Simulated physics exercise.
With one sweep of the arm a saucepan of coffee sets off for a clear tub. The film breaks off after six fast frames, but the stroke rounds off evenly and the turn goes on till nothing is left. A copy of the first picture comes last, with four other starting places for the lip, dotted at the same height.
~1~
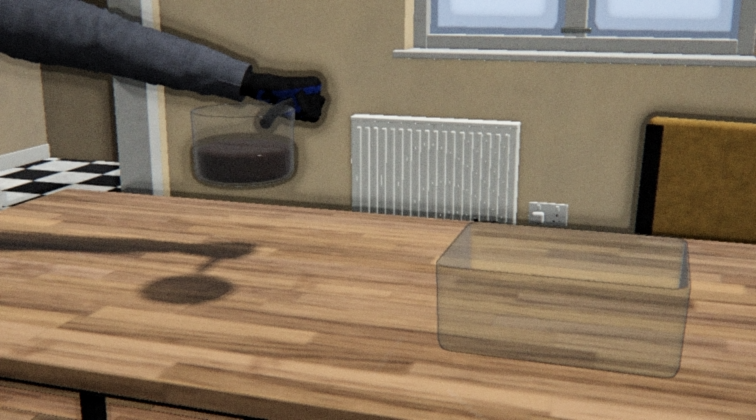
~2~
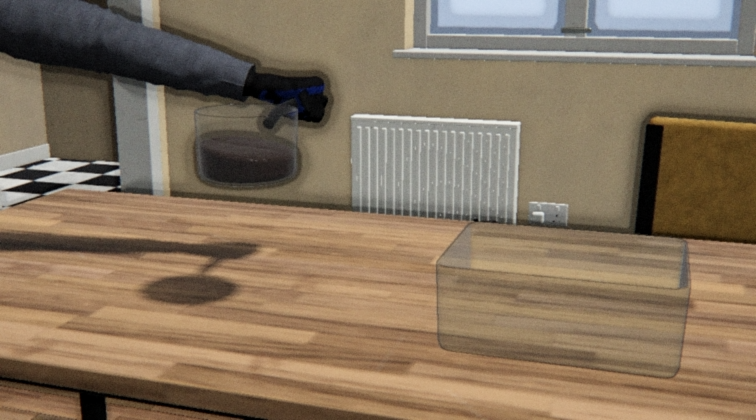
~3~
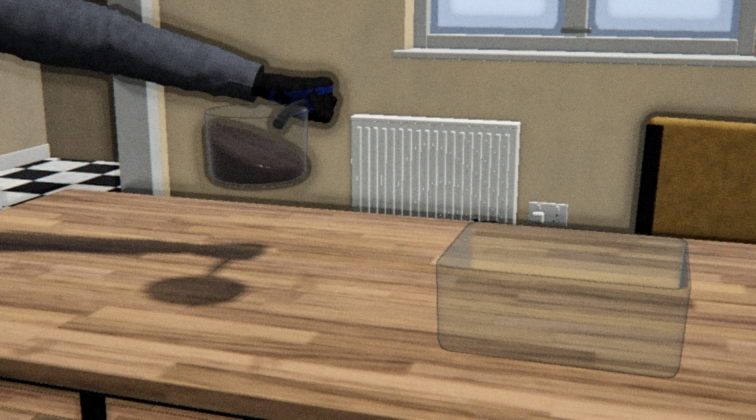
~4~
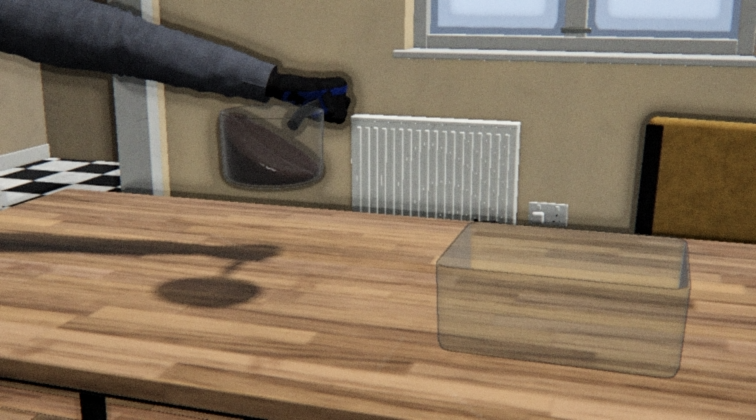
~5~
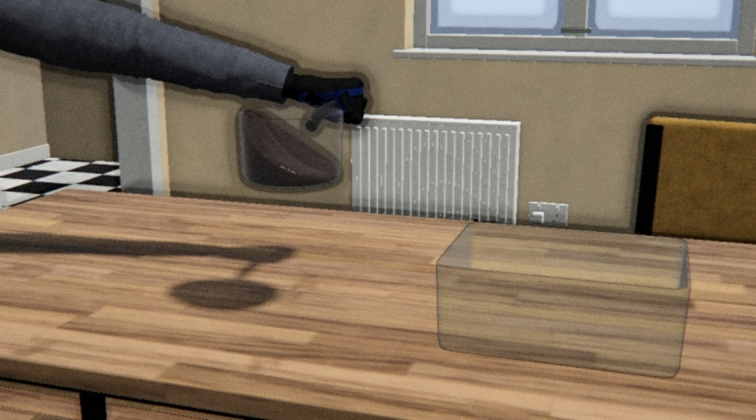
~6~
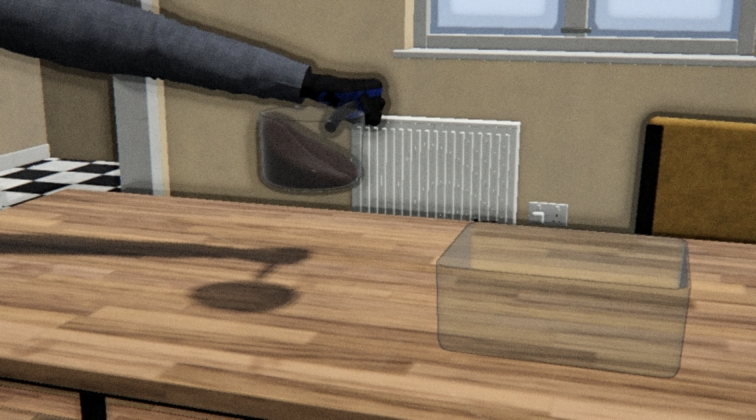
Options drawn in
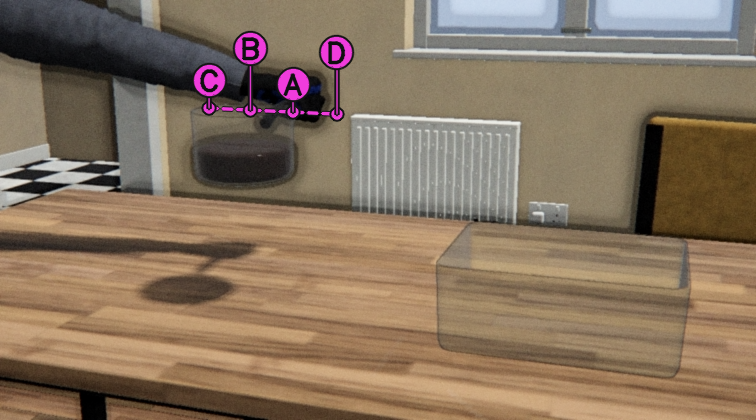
A dark-sleeved arm carrying a clear container of dark liquid rightward above a wooden table, the liquid sloshing up the left side.
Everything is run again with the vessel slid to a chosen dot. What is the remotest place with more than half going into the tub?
D is the one.
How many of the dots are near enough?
One.
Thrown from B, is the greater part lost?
Yes.
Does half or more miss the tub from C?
Yes, that goes wrong.
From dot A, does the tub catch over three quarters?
No, it does not.
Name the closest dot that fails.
That is dot A.
On the marked copy, A at (293, 112); B at (250, 110); C at (209, 108); D at (336, 114).
With A, about 27 % lands in the tub, 69 % falls short and 4 % goes beside or beyond.
With B, about 10 % lands in the tub, 89 % falls short.
With C, about 0 % lands in the tub, 100 % falls short.
With D, about 84 % lands in the tub, 9 % falls short and 7 % goes beside or beyond.
